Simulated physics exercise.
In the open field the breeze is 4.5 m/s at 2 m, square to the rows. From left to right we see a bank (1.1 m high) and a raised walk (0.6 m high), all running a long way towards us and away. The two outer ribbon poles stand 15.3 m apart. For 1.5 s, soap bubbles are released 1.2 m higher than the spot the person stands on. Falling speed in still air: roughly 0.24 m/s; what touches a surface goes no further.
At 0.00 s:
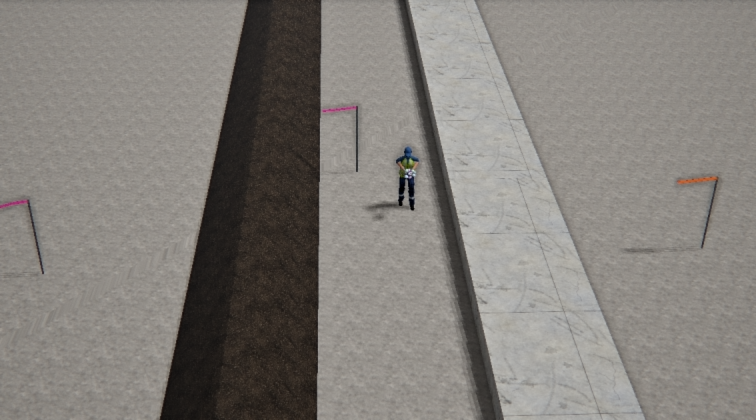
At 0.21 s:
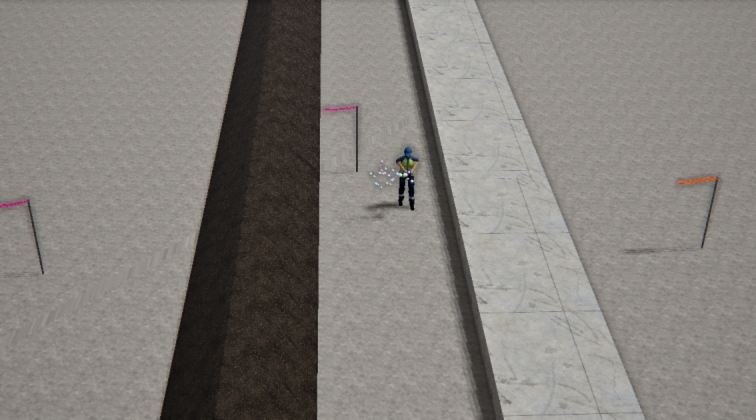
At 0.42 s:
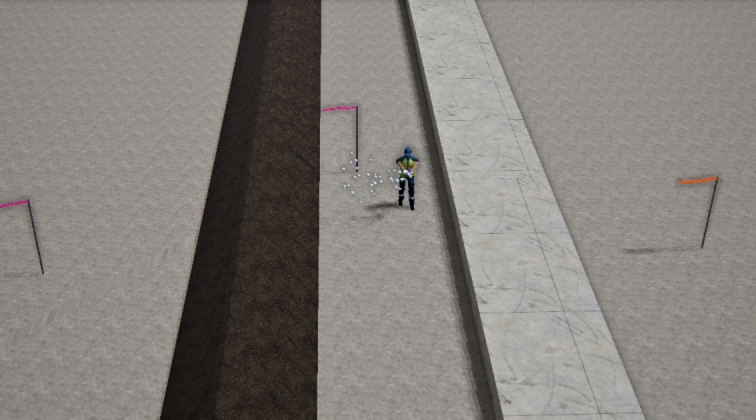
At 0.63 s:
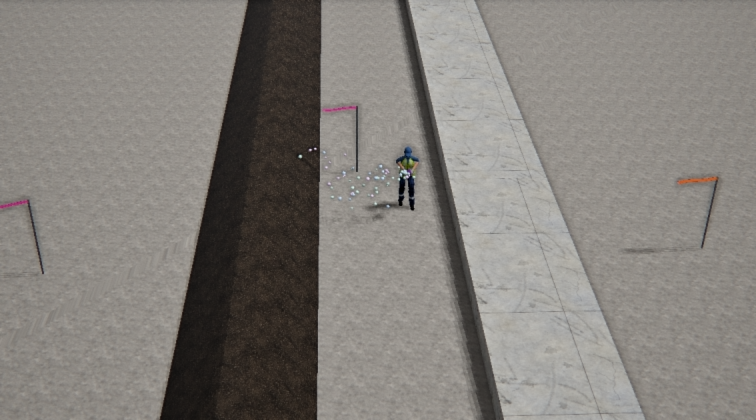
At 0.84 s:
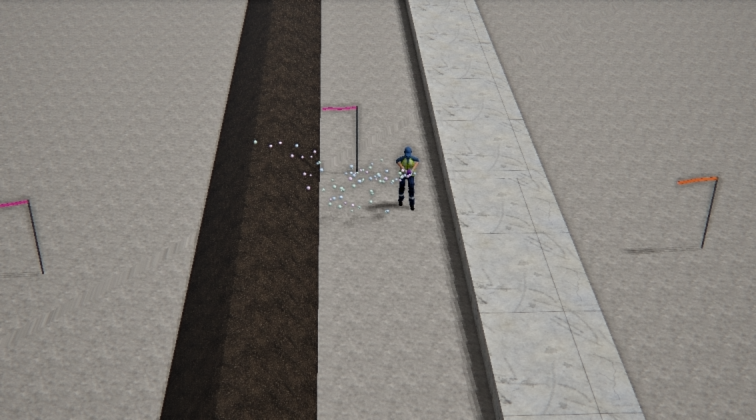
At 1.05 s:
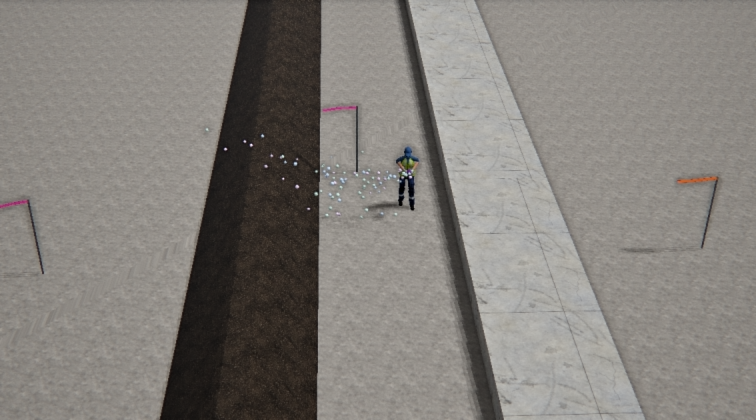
Small white bubbles stream leftward from a standing person and spread across the dark bank.
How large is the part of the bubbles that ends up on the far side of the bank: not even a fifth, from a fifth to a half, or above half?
It is more than half that ends up on the far side.
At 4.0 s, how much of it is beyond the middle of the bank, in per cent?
Near 65 %.
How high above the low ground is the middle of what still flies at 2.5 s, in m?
About 1.4 m.
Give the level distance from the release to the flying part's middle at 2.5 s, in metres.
About 5.0 m.
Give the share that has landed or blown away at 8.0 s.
About 70 %.
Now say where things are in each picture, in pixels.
The first picture shows the bubbles in the air span x = 405 to 415 around y = 175.
The second picture shows the right ribbon ends at (679, 183), leaning 85 degrees to the left and the bubbles in the air span x = 375 to 410 around y = 175.
The third picture shows the inner ribbon ends at (323, 111), leaning 85 degrees to the left, the bubbles in the air span x = 345 to 410 around y = 175 and the top of the bank crosses (258, 181).
The fourth picture shows the bubbles in the air span x = 315 to 410 around y = 180.
The fifth picture shows the right ribbon ends at (678, 183), leaning 85 degrees to the left and the bubbles in the air span x = 285 to 410 around y = 175.
The sixth picture shows the inner ribbon ends at (322, 111), leaning 85 degrees to the left, the bubbles in the air span x = 250 to 405 around y = 180 and the top of the raised walk crosses (503, 195).
After 2.5 s, 53 % is beyond the bank; 22 % has touched down or left; the middle of what still flies is 1.5 m above the low ground, near (210, 168).
After 4.0 s, 64 % is beyond the bank; 38 % has touched down or left.
After 8.0 s, 65 % is beyond the bank; 68 % has touched down or left.
After 20.0 s, 65 % is beyond the bank; 100 % has touched down or left.
After 45.0 s, 65 % is beyond the bank; 100 % has touched down or left.
